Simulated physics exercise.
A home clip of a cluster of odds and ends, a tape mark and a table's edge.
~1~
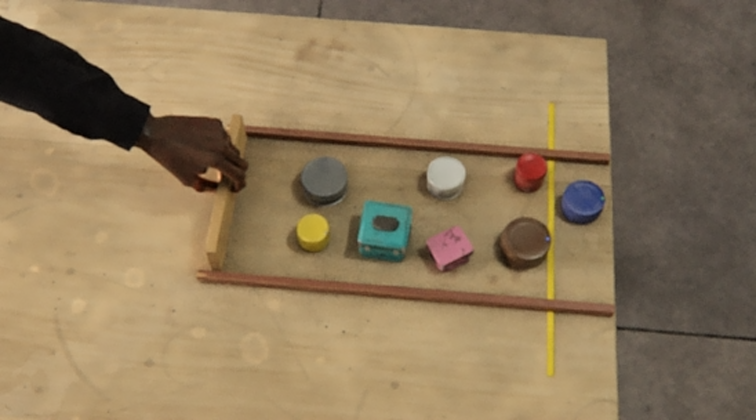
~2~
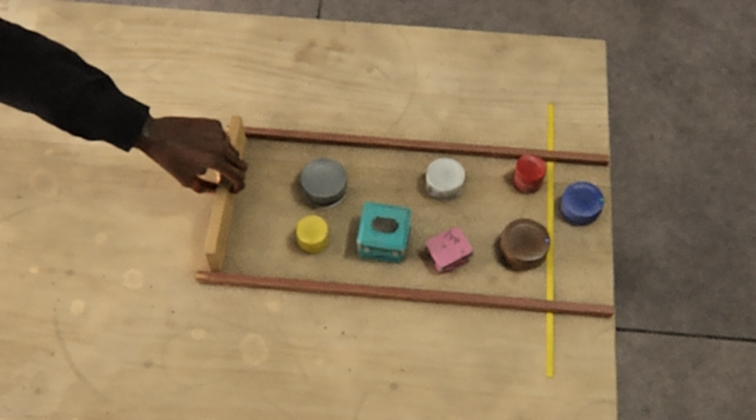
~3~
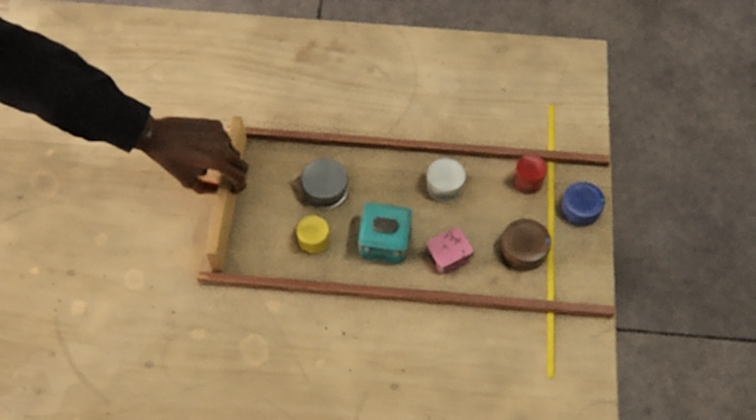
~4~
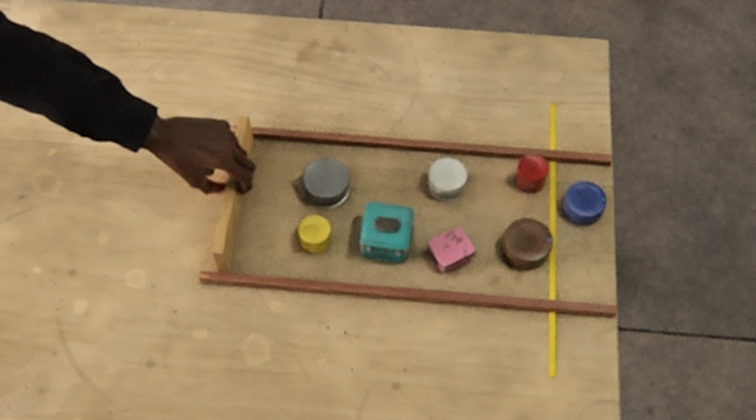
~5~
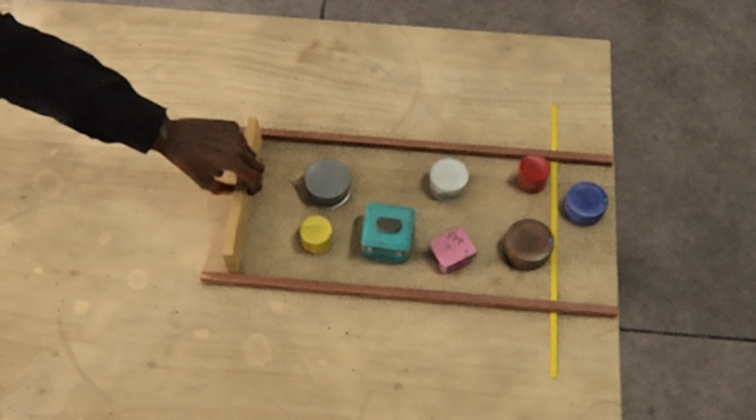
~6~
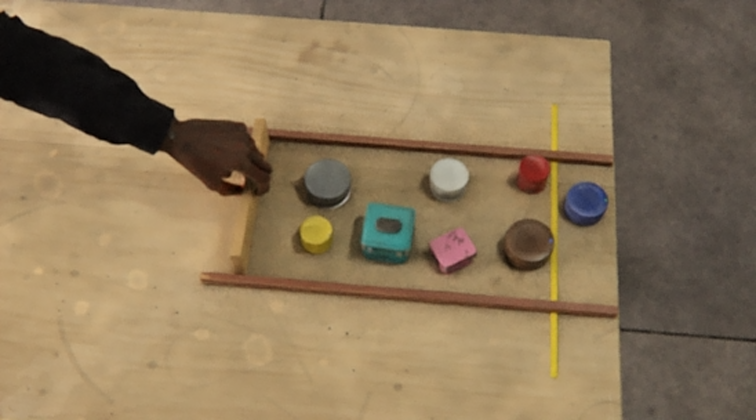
A hand slides a wooden board slightly right toward scattered lids and tins that stay still.
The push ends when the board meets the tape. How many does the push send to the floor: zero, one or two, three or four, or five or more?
In the end the number that fall off is three or four.
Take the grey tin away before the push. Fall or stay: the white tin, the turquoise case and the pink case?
The white tin holds on, the turquoise case is kept, the pink case falls.
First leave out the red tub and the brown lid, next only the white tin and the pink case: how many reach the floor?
Fallen: 2, and 1 in the other try.
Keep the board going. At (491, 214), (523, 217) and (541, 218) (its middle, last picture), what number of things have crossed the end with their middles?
The counts: 1, 2 and 2.
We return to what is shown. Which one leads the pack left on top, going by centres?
Foremost is the red tub.
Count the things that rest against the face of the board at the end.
The number is 3.
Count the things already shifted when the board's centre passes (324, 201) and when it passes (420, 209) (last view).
The counts are 2 and 6.
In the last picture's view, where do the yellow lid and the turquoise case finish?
The yellow lid at (571, 268), the turquoise case at (605, 245).
Early on, none off yet; blue lid at rest near (586, 204); red tub at rest near (533, 175); brown lid at rest near (529, 244).
A while later, none off yet; blue lid at rest near (587, 203); red tub at rest near (537, 175); brown lid travelled about its own width near (601, 241).
Finally, the number that fall off is three or four; lost, pink case, brown lid and blue lid.
